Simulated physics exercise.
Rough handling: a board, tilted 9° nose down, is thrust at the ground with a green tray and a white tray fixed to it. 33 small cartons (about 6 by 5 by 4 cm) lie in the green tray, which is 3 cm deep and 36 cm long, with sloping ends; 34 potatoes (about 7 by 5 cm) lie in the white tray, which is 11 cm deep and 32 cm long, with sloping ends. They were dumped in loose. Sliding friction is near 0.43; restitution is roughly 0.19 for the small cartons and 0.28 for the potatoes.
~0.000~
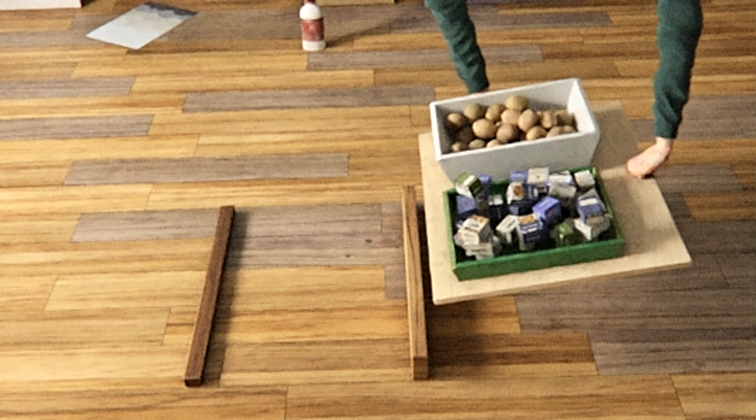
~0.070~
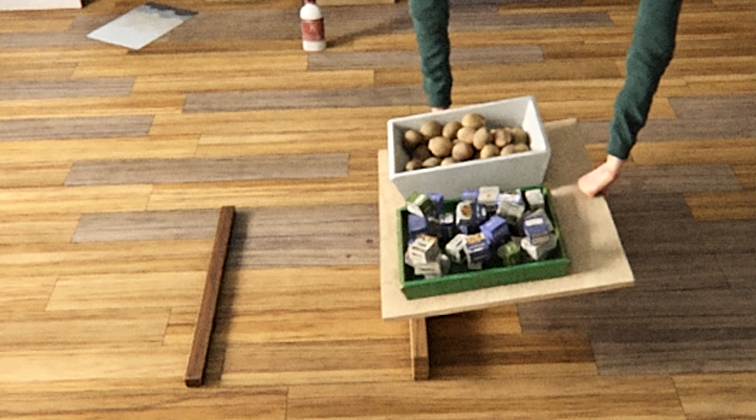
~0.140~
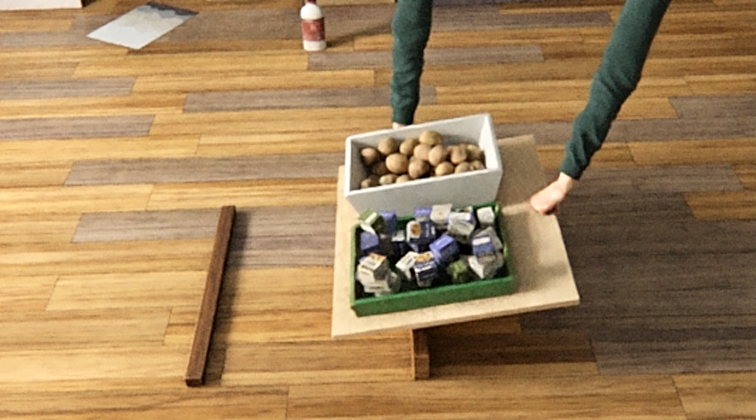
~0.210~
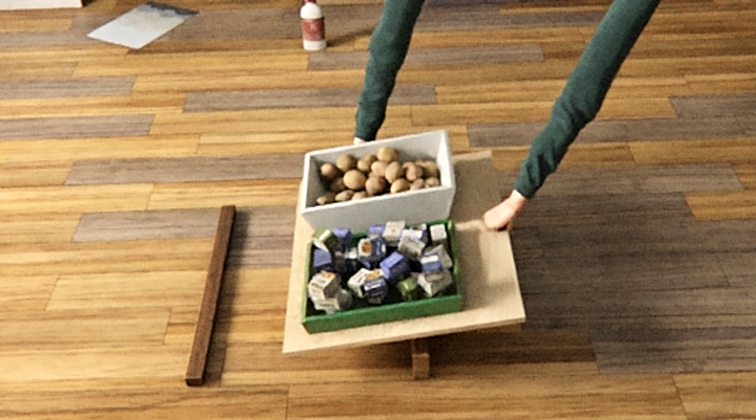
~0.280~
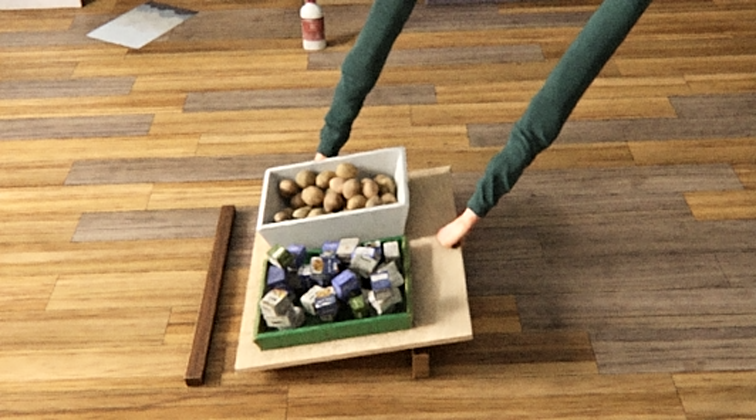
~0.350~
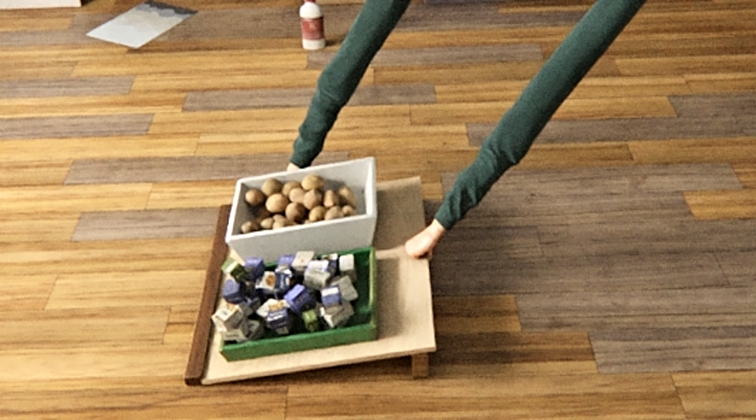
Two arms in green sleeves lowering a board with a white tray of round brown objects and a green tray of small cartons leftward onto two wooden strips.
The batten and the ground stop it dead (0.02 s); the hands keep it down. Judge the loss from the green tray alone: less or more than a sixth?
Out of the green tray go more than a sixth of the small cartons.
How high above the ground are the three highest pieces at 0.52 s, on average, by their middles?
Roughly 16 cm.
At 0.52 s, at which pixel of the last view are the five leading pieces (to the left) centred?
Around (146, 322).
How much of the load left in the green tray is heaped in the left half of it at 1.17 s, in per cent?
About 90 per cent.
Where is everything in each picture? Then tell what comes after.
In the first frame (we follow the rim corner now nearest the camera, unless another is named), green tray at (620, 240); white tray (by its farthest rim corner) at (434, 103); 64 cm still to travel; nothing out yet.
In the second frame, green tray at (565, 260); white tray at (392, 121); 50 cm still to travel.
In the third frame, green tray at (511, 278); white tray at (350, 138); 37 cm still to travel.
In the fourth frame, green tray at (459, 296); white tray at (310, 154); 23 cm still to travel.
In the fifth frame, green tray at (408, 314); white tray at (270, 170); 10 cm still to travel.
In the sixth frame, green tray at (372, 326); white tray at (241, 181); landed; nothing out yet.
After 0.40 s, 4 of 33 out of the green tray and 0 of 34 out of the white tray.
After 0.52 s, 8 of 33 out of the green tray and 0 of 34 out of the white tray.
After 0.74 s, 10 of 33 out of the green tray and 0 of 34 out of the white tray.
Final count (at 1.17 s), 10 of 33 out of the green tray and 0 of 34 out of the white tray. Asked share, 10 of 33, 30 per cent.
